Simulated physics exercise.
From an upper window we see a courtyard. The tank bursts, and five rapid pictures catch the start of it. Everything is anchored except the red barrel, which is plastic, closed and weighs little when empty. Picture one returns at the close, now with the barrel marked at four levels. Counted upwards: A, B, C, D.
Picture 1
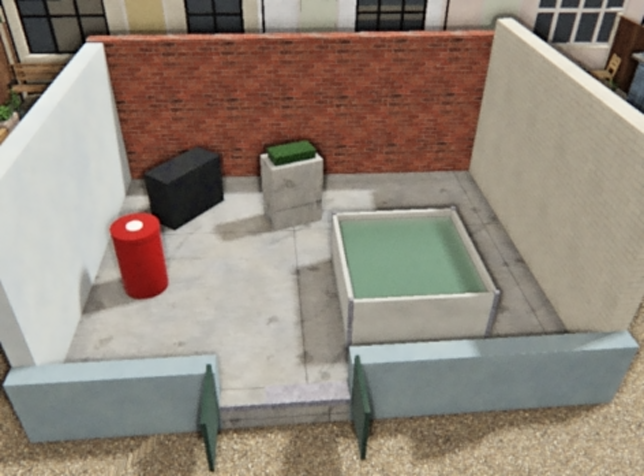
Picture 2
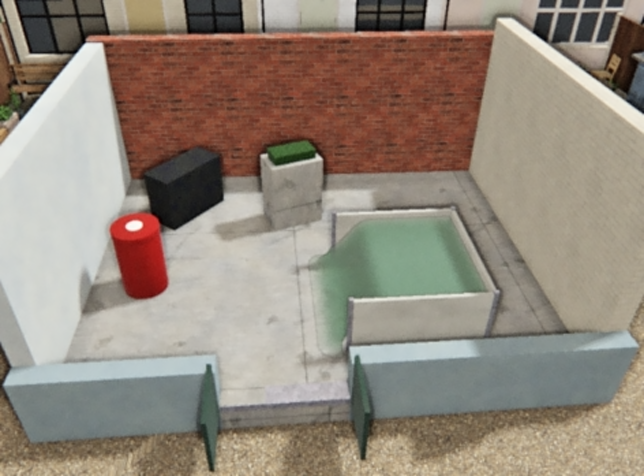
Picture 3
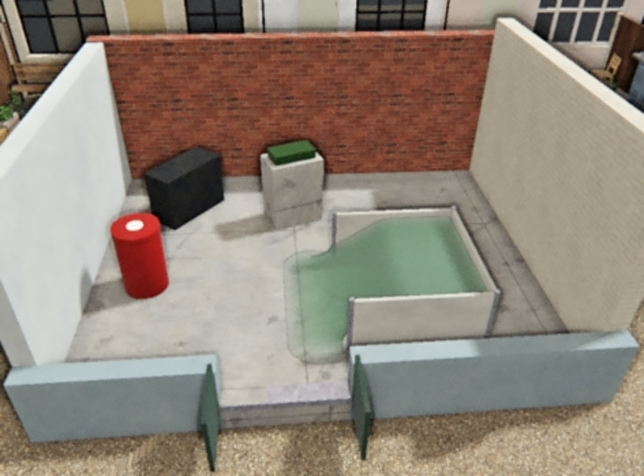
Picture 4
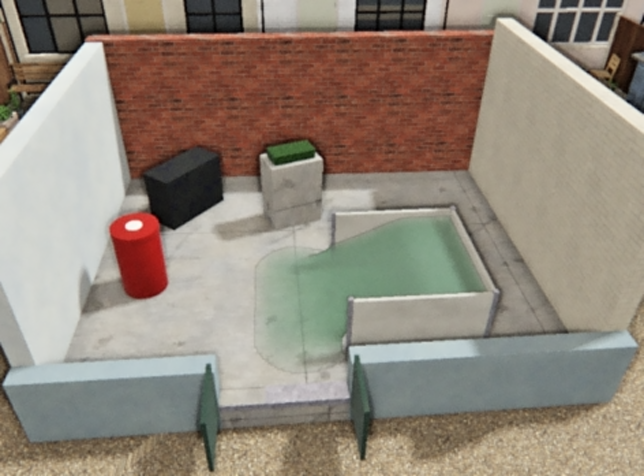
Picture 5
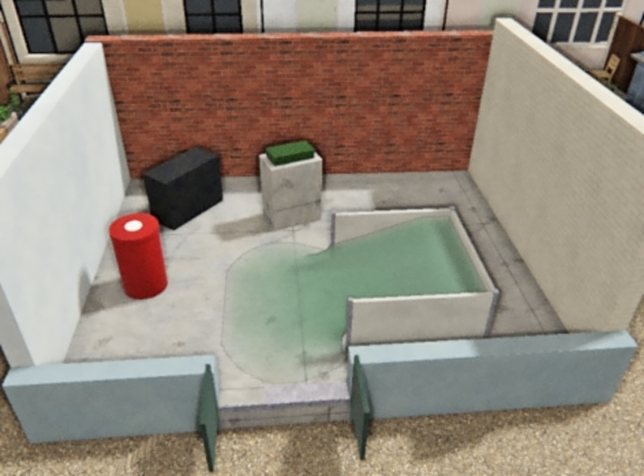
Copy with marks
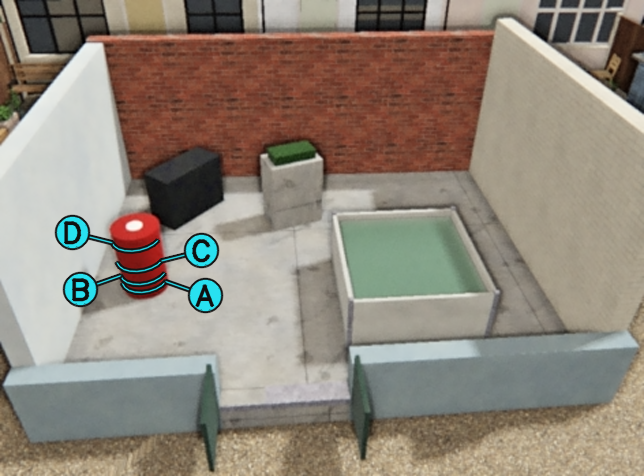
Green water pours from the open left side of a tank and spreads left across the courtyard.
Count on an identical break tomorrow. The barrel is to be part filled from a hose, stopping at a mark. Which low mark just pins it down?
Choose C.
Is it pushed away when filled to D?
No, not at all.
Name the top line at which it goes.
B it is.
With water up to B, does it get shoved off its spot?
Yes.
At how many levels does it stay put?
Two.
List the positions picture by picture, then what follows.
Lid of the red barrel at (134, 226); tank full, its middle at (407, 255); open gate at (283, 354).
Water covers 3 % of the ground and is seen nearest the barrel at (320, 278).
Water covers 5 % of the ground and is seen nearest the barrel at (291, 281).
Water covers 9 % of the ground and is seen nearest the barrel at (262, 282).
Lid of the red barrel at (133, 226); water covers 13 % of the ground and is seen nearest the barrel at (232, 284).
On the marked copy, A at (141, 292); B at (139, 284); C at (136, 271); D at (132, 251); from the bottom up A, B, C, D.
With A, it is pushed about 3 times its own width away.
With B, it is pushed about its own width away.
With C, it does not move.
With D, it does not move.
